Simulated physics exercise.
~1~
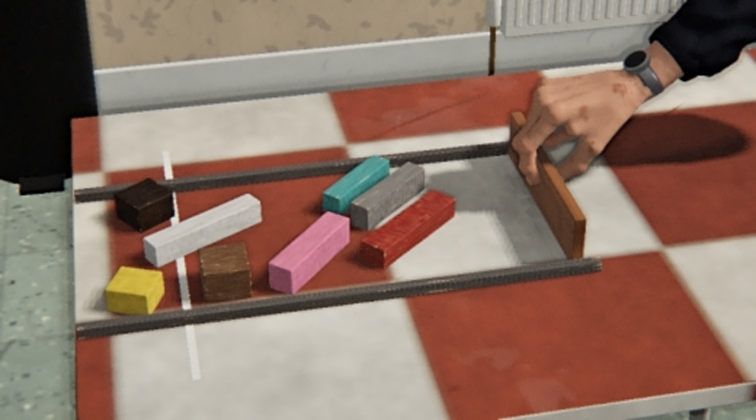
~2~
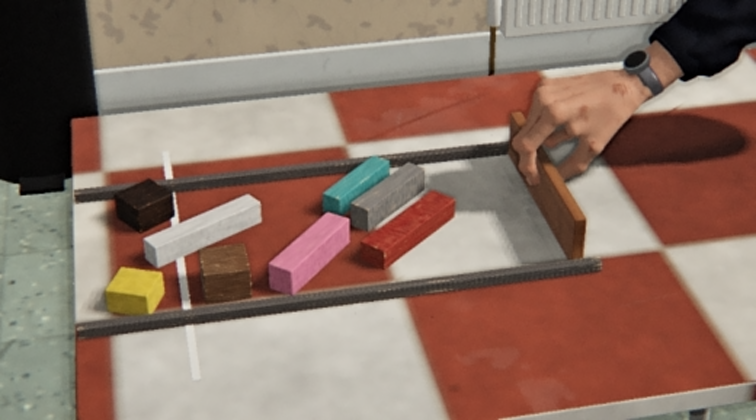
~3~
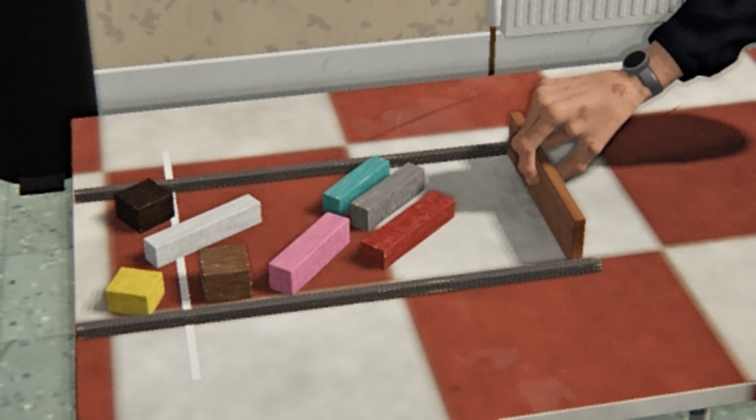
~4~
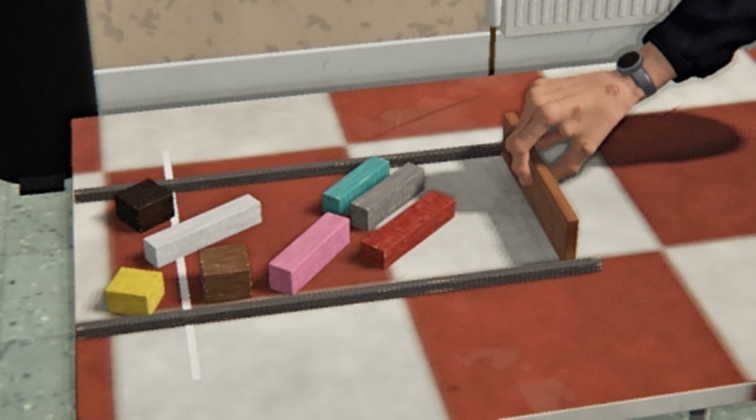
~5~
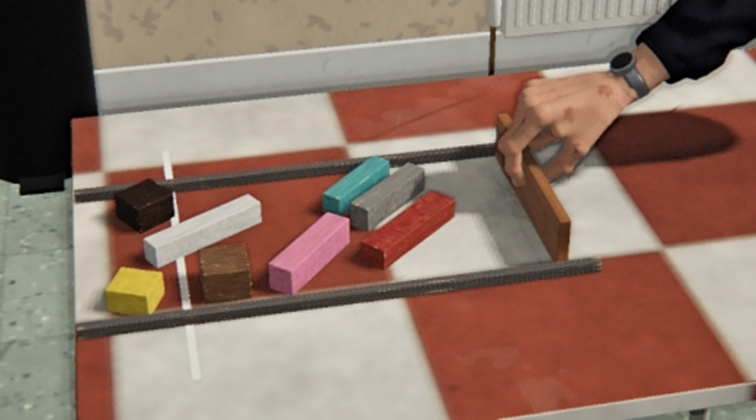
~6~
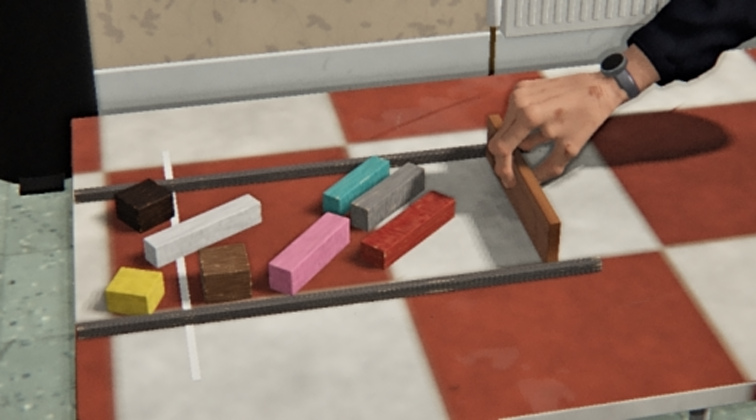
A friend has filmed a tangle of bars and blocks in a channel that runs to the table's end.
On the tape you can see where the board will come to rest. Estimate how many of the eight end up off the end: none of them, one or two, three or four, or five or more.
One or two.
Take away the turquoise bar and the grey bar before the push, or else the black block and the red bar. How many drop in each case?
The counts would be 1 and 0.
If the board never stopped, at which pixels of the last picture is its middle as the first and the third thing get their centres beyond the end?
I'd say close to (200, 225), and after that close to (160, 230).
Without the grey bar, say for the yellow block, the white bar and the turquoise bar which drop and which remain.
Note: Yellow block is off by the end; white bar is on by the end; turquoise bar is on by the end.
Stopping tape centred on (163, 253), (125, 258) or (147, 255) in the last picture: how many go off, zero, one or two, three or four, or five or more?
Counts as listed: One to two / three or four / three or four.
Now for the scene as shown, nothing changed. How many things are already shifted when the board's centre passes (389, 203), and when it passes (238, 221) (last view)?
At that stage 4; at the next, 8.
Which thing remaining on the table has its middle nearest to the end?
The black block.
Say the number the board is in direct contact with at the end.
My count gives 2.
Early on, none off yet; yellow block at rest near (135, 292); black block at rest near (145, 205); white bar at rest near (204, 230).
Finally, the number that fall off is one or two; lost, yellow block.
